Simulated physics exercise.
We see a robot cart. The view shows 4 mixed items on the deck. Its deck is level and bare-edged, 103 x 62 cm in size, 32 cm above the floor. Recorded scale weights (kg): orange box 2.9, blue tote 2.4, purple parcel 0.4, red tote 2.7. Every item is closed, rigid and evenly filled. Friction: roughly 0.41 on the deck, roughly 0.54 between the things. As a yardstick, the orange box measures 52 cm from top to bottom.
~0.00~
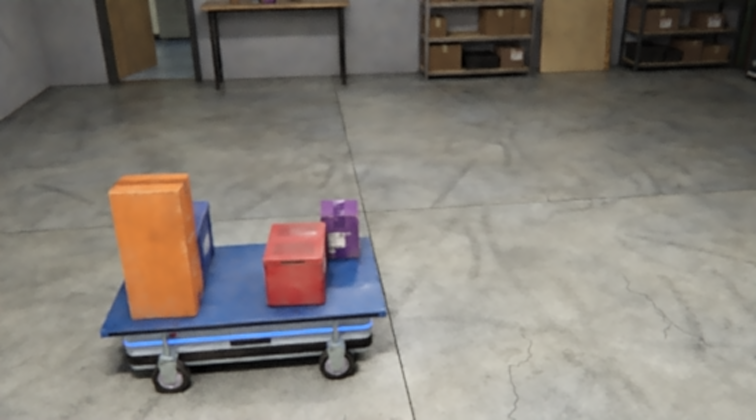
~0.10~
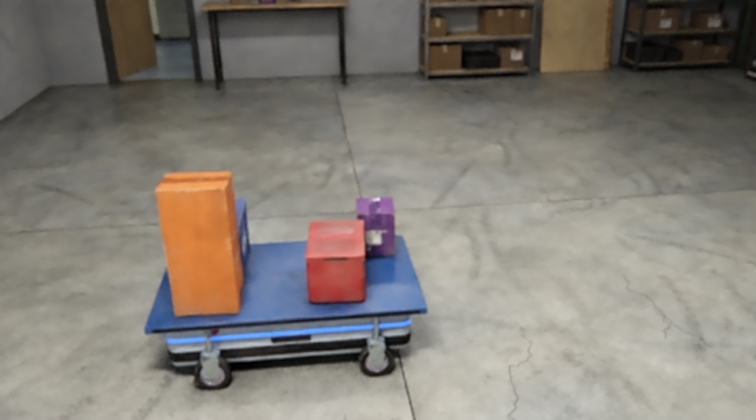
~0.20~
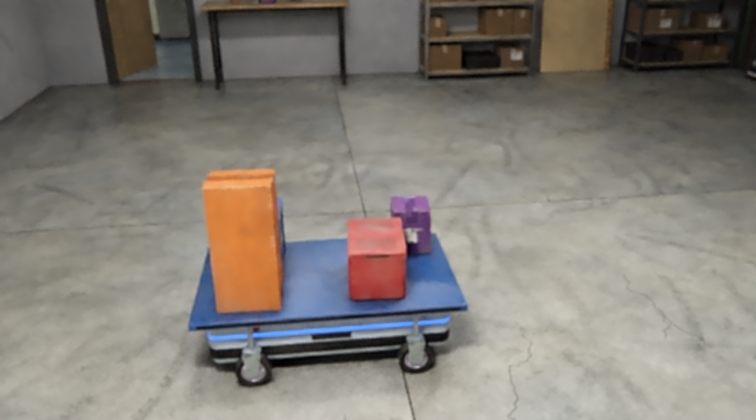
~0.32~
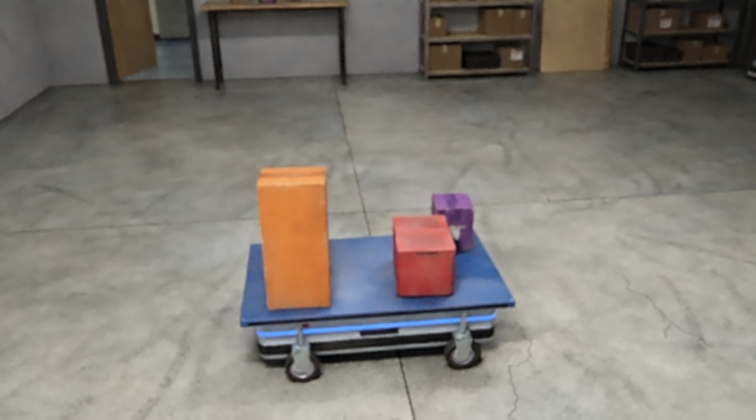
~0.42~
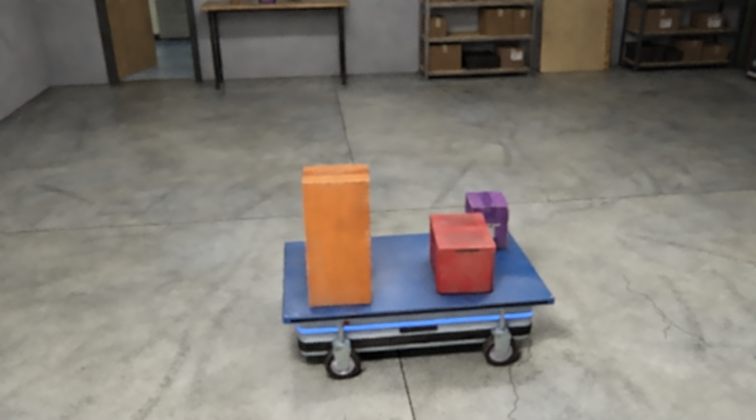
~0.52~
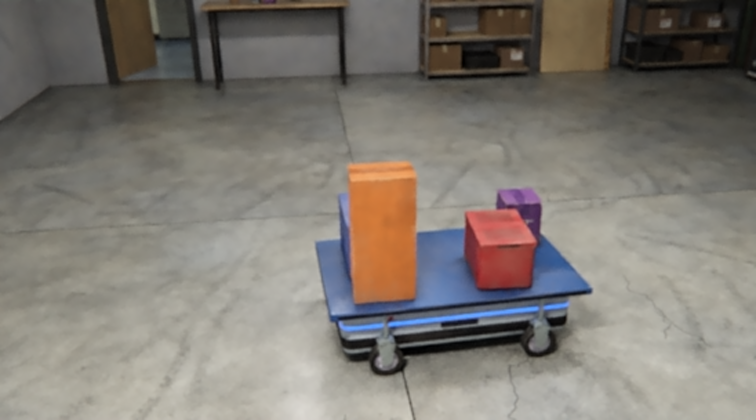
A flat blue cart on casters rolls across a grey concrete floor in a storage room, seen from slightly above by a still camera, with a table and box-filled shelves behind. A tall orange box stands at the deck's left, partly hiding a blue tote, with a red tote and a purple parcel toward the right. The cart moves steadily rightward, turning slightly near the end, its load still upright.
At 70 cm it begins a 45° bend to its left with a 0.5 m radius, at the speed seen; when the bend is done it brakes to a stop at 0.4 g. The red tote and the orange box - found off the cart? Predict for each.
Prediction: The red tote is off the cart, the orange box is off the cart.
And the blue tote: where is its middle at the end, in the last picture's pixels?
Roughly pixel (488, 187).
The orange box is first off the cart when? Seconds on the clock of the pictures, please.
0.9 s or so.
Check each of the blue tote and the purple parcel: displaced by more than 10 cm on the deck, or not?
First the blue tote: It stays in position; then the purple parcel: It departs its position.
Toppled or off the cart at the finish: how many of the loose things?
The count is 2.
After 0.72 s, 115 cm covered, turned 34°; red tote now off the cart; orange box slid 5 cm near (479, 218); purple parcel leaning 3°.
After 0.92 s, 147 cm covered, turned 45°; orange box now off the cart; purple parcel slid 46 cm.
After 1.22 s, 171 cm covered, turned 45°; purple parcel slid 46 cm.
At rest (1.7 s), off the cart, orange box and red tote; not toppled but over 10 cm from the start, purple parcel; the last one in place, give or take 10 cm. In the last view, red tote near (695, 263), orange box near (674, 279).
